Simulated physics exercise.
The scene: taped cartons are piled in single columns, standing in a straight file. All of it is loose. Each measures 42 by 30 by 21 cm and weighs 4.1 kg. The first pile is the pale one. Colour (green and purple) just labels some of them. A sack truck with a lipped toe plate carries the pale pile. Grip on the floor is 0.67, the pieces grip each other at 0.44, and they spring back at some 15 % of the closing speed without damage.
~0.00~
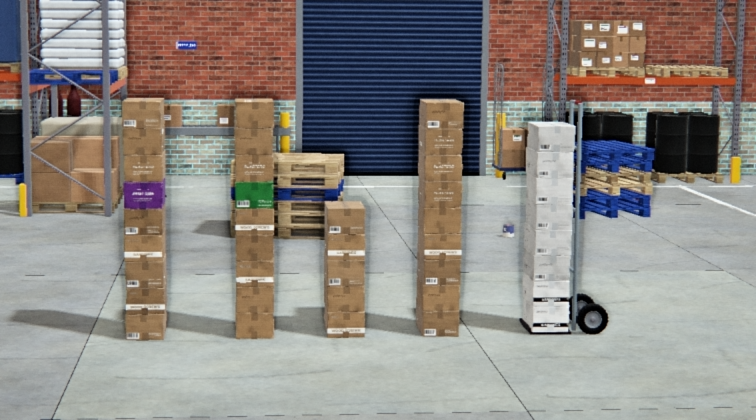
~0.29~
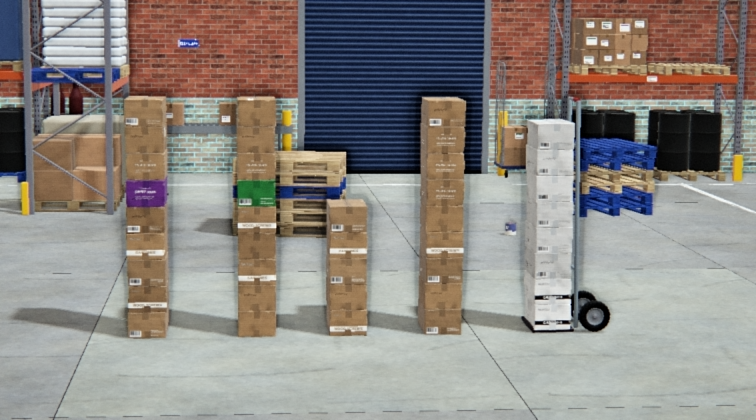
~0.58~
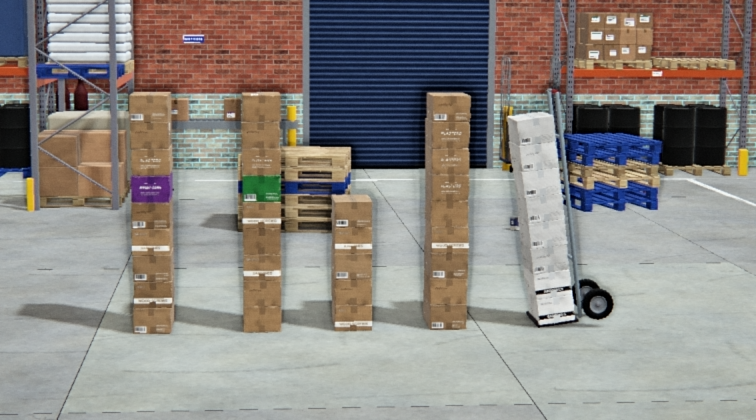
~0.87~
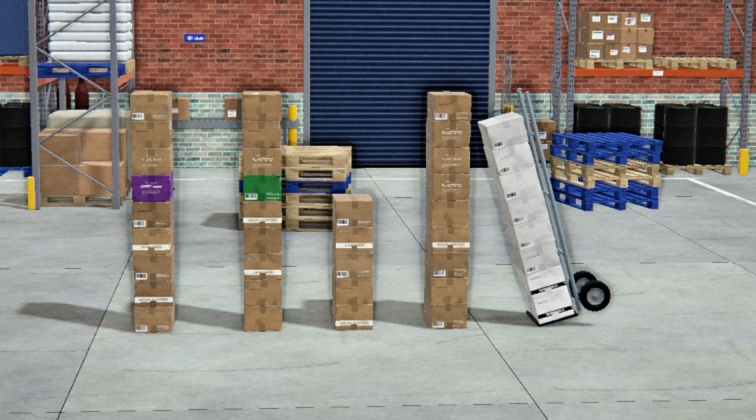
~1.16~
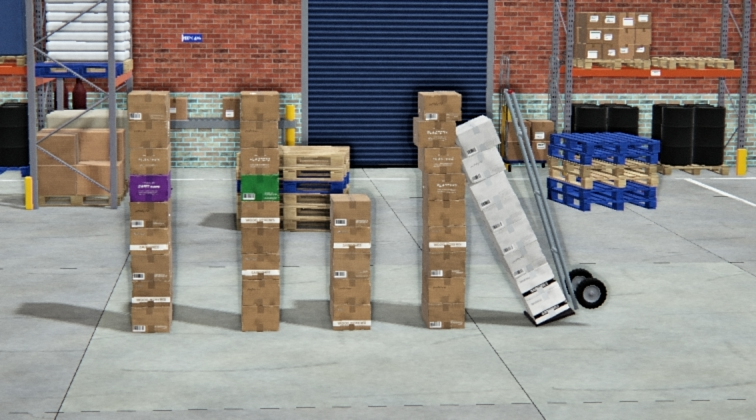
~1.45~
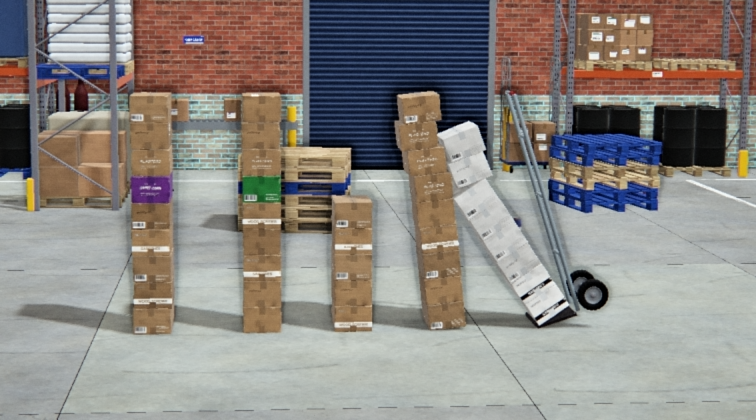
White carton stack on a sack truck tilting left in a warehouse, pressing into a tall brown stack, which bends and leans left.
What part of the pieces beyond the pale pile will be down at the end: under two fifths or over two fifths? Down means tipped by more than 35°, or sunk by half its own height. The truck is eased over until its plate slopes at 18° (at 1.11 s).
Ending down: More than two fifths.
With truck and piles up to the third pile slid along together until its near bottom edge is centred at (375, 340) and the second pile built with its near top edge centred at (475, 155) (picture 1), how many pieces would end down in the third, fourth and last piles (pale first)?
Then third 4, fourth 8, last 8.
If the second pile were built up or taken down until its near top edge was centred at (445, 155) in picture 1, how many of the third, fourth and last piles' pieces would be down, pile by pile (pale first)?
Then third 5, fourth 9, last 9.
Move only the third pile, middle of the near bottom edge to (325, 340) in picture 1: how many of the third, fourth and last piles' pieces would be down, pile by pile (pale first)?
In that case third 2, fourth 9, last 8.
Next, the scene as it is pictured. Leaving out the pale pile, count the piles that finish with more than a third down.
The count is 4.
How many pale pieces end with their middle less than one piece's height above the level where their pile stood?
The count is 3.
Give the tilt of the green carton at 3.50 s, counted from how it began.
Roughly 60°.
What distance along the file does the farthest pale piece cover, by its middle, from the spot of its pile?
About 170 cm.
After 2.02 s, 8 of the pale pile down; 3 of the 32 other cartons down.
After 2.70 s, 8 of the pale pile down; 14 of the 32 other cartons down; green carton 26° from how it stood, 8 cm lower; purple carton 4° from how it stood.
After 3.50 s, 8 of the pale pile down; 32 of the 32 other cartons down; purple carton on its side; green carton 64° from how it stood, 69 cm lower.
In the end (5.3 s), 8 of the pale pile down; 32 of the 32 other cartons down; purple carton upside down; green carton upside down. That is 100 per cent.
